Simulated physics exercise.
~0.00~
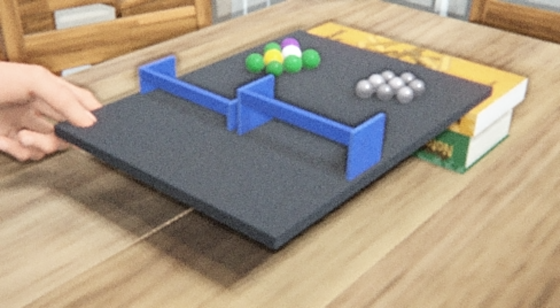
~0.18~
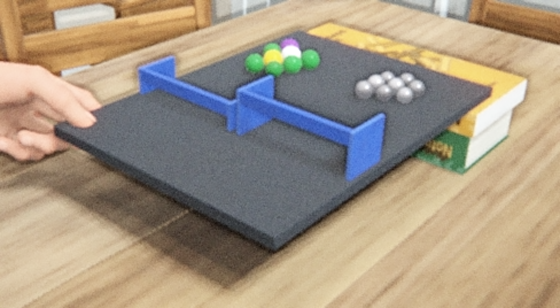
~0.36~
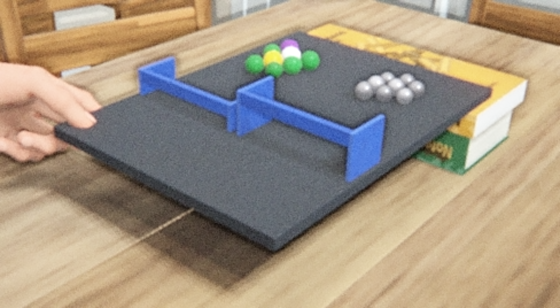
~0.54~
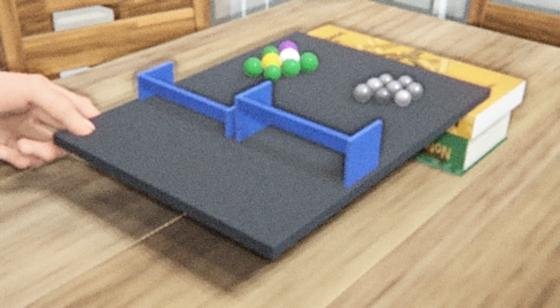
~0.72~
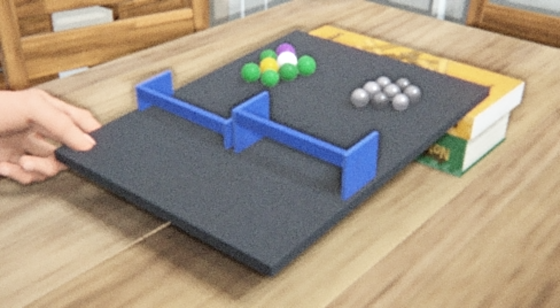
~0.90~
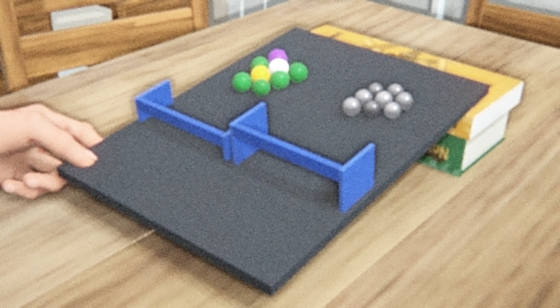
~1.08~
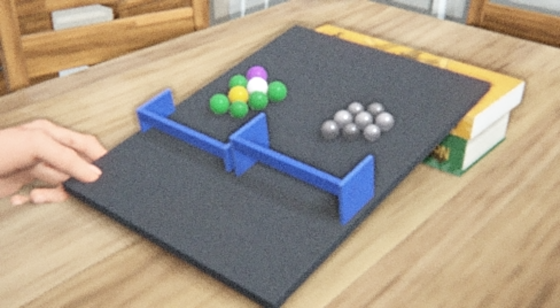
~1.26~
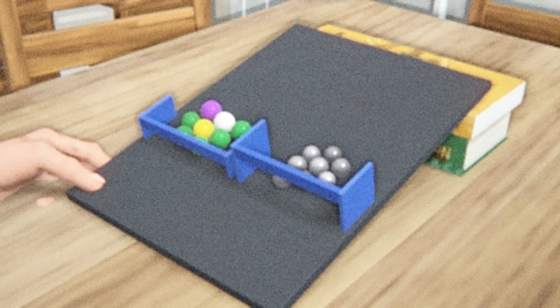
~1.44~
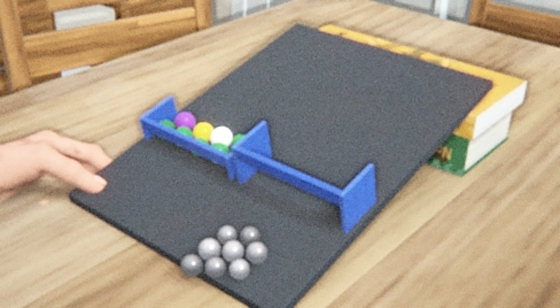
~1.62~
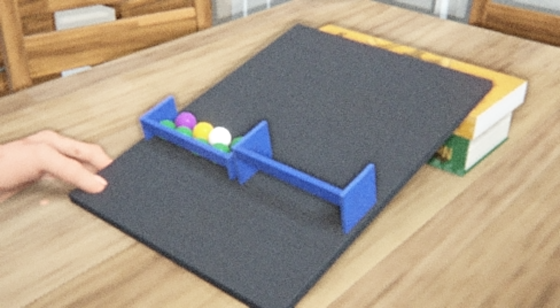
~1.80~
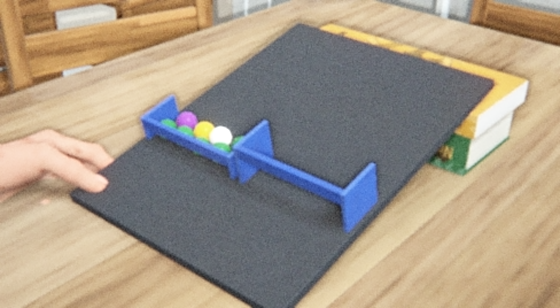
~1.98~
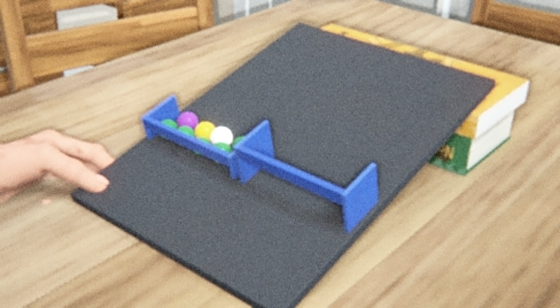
A dark board propped on books was tipped down toward the table by a hand, and two groups of balls rolled toward its blue gates. The grey ones slipped under theirs and out of sight, while the colourful ones stayed gathered behind the other.
